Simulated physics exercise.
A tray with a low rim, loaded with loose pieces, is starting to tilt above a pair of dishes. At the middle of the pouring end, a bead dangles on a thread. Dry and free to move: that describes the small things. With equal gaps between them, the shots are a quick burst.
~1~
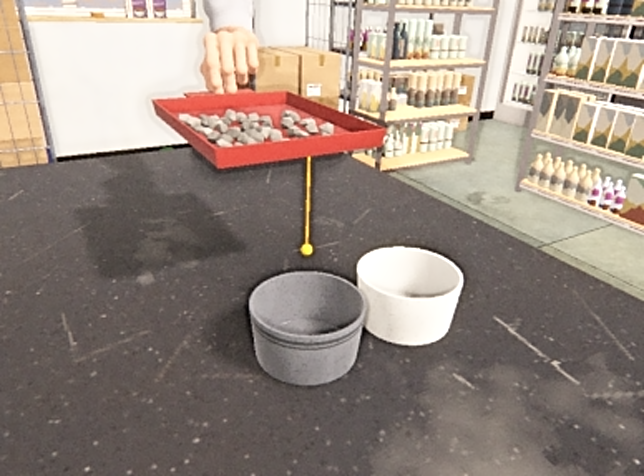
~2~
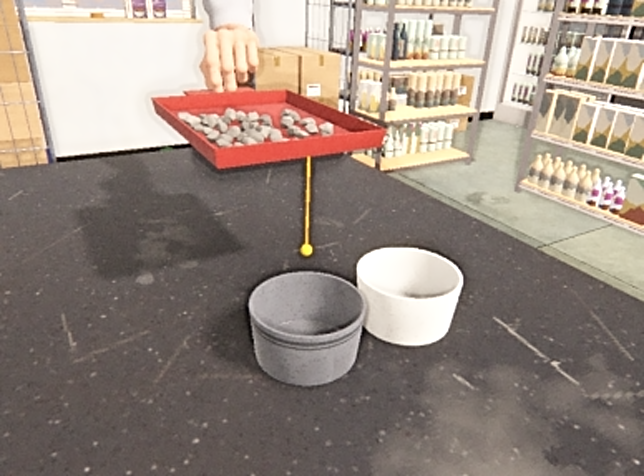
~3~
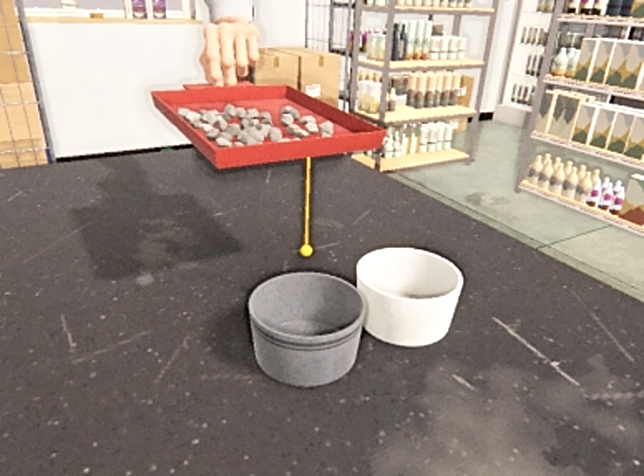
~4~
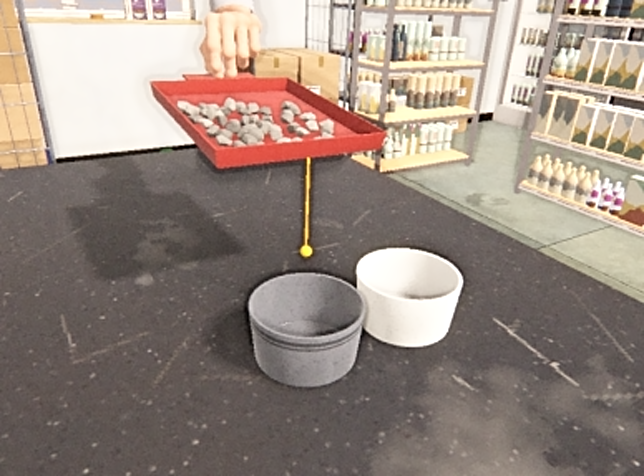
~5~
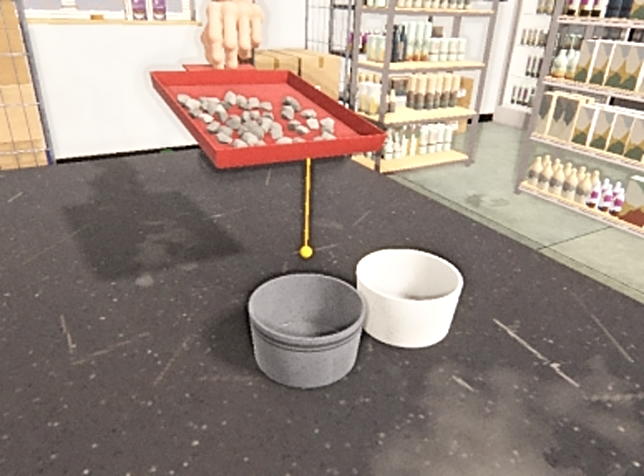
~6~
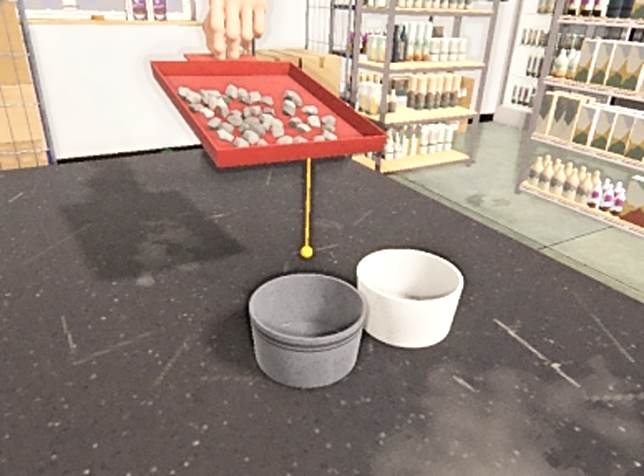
In a shop, a hand gradually tilting a red tray of gravel above a grey dish and a white dish on a dark surface.
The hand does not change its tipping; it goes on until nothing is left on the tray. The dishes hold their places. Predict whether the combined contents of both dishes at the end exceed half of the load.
The combined contents exceed half.
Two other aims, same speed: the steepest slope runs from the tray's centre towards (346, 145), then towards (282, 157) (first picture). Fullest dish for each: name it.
So, the dish at the right the first time round, the dish at the left the second.
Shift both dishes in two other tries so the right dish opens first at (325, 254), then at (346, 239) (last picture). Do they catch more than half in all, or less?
For the two tries in order: Not as much as half, not as much as half.
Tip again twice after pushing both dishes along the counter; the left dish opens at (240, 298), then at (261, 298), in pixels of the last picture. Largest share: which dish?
First try, the dish to the right; second try, the dish to the right.
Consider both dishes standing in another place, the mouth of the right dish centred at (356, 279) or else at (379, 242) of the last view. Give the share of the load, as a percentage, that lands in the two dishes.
Trial 1 near 80 percent, trial 2 near 20 percent.
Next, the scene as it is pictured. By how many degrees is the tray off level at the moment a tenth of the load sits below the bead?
The tilt then is about 85°.
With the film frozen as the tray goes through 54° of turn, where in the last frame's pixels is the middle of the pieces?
The centre of the load shows up near (299, 131) in the last view.
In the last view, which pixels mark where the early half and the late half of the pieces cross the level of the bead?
It goes through near (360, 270) first, then near (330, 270).
Shortly afterwards, tray tipped steeply; the whole lot on the tray.
Next, tray tipped right over; the bulk on the tray; a little in the left dish; only a few in the right dish; only a few outside both; near a quarter in the air.
Some moments later, tray tipped past a quarter turn; near half in the left dish; near a third in the right dish; near a quarter outside both.
In the end, tray tipped past a quarter turn; near half in the left dish; near a third in the right dish; near a quarter outside both.
